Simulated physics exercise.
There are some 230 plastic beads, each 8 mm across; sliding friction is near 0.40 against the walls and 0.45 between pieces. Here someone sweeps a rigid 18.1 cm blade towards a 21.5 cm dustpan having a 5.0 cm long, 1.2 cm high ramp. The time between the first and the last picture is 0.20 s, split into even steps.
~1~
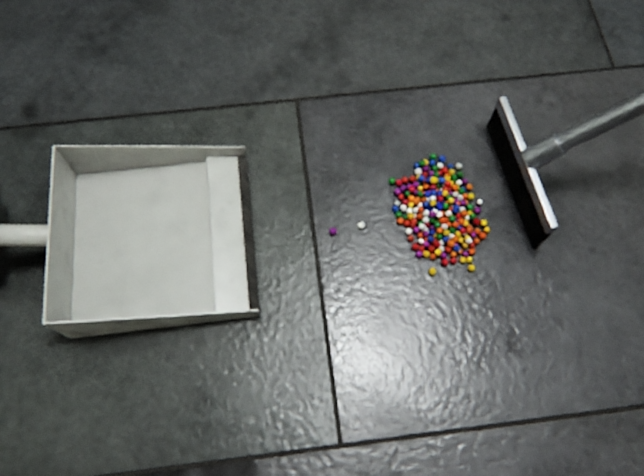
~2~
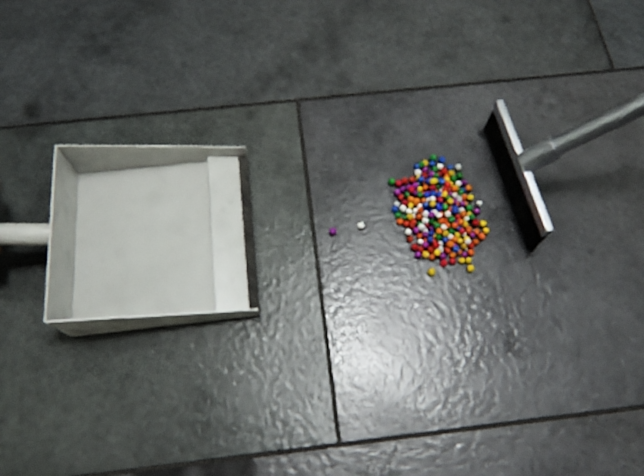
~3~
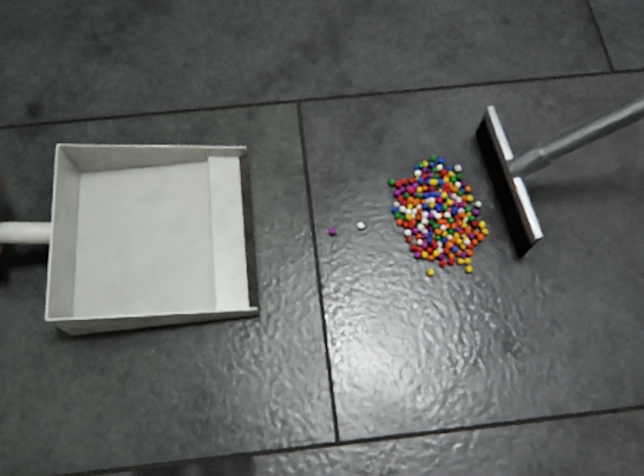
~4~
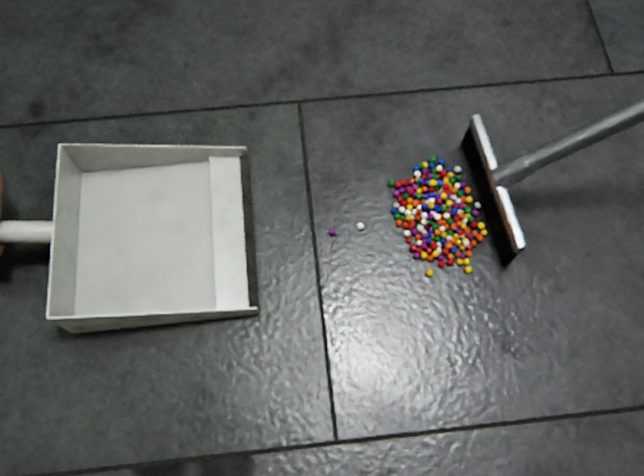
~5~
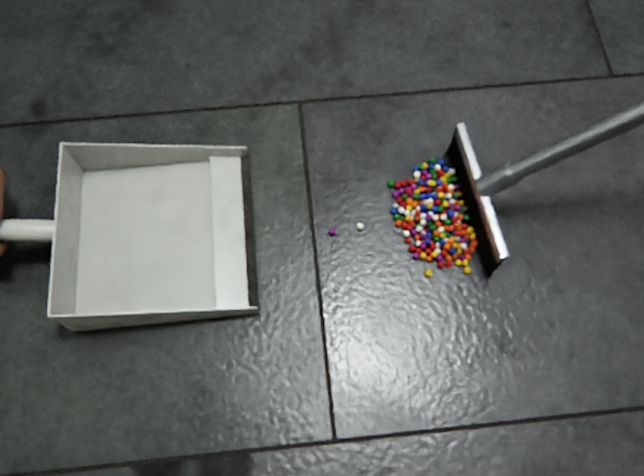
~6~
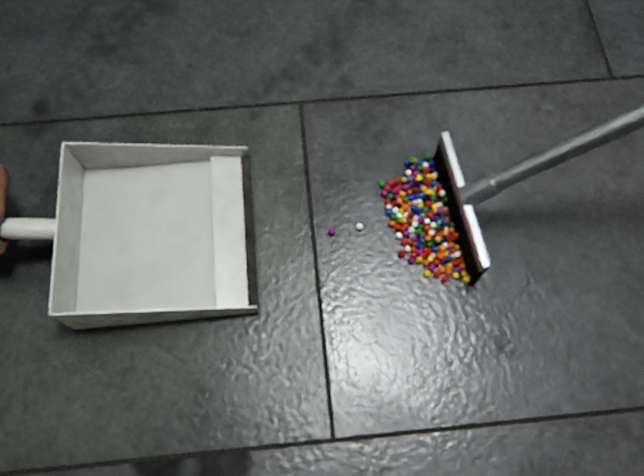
A flat blade on a metal handle moves slowly left across dark floor tiles, meets a heap of small multicoloured beads and pushes it slightly left, while a white dustpan on the left stays almost still.
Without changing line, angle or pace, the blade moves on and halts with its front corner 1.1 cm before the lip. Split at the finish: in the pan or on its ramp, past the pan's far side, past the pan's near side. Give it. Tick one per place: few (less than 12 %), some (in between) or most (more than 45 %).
Pan - some; far side - few; near side - some.
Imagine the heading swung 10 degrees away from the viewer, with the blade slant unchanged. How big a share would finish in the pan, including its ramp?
That would give about 40 percent.
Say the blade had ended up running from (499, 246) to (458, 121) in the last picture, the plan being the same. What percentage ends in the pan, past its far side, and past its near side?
Pan: 35, far side: 5, near side: 20.
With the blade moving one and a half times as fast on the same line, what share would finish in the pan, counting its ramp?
It would be around 30 percent.
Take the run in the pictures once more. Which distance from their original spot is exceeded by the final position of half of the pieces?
Near 26 cm.
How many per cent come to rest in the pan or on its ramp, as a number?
Roughly 25 per cent.
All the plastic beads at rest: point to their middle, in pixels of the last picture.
Resting centre estimate: Around (250, 281).
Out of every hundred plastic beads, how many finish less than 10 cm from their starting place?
Around 0 per cent, give or take.
Then, 0.23 s after the last picture, middle of the blade 14 cm from the lip; 0 % over the lip, far side 0 %, near side 10 %.
Then, 0.38 s after the last picture, middle of the blade 6 cm from the lip; 0 % over the lip, far side 5 %, near side 25 %.
Then, 0.65 s after the last picture, middle of the blade 2 cm from the lip; 30 % over the lip, far side 5 %, near side 30 %.
In the end, pan 25 %, far side 5 %, near side 30 %, in front of the lip or behind the blade 35 %.
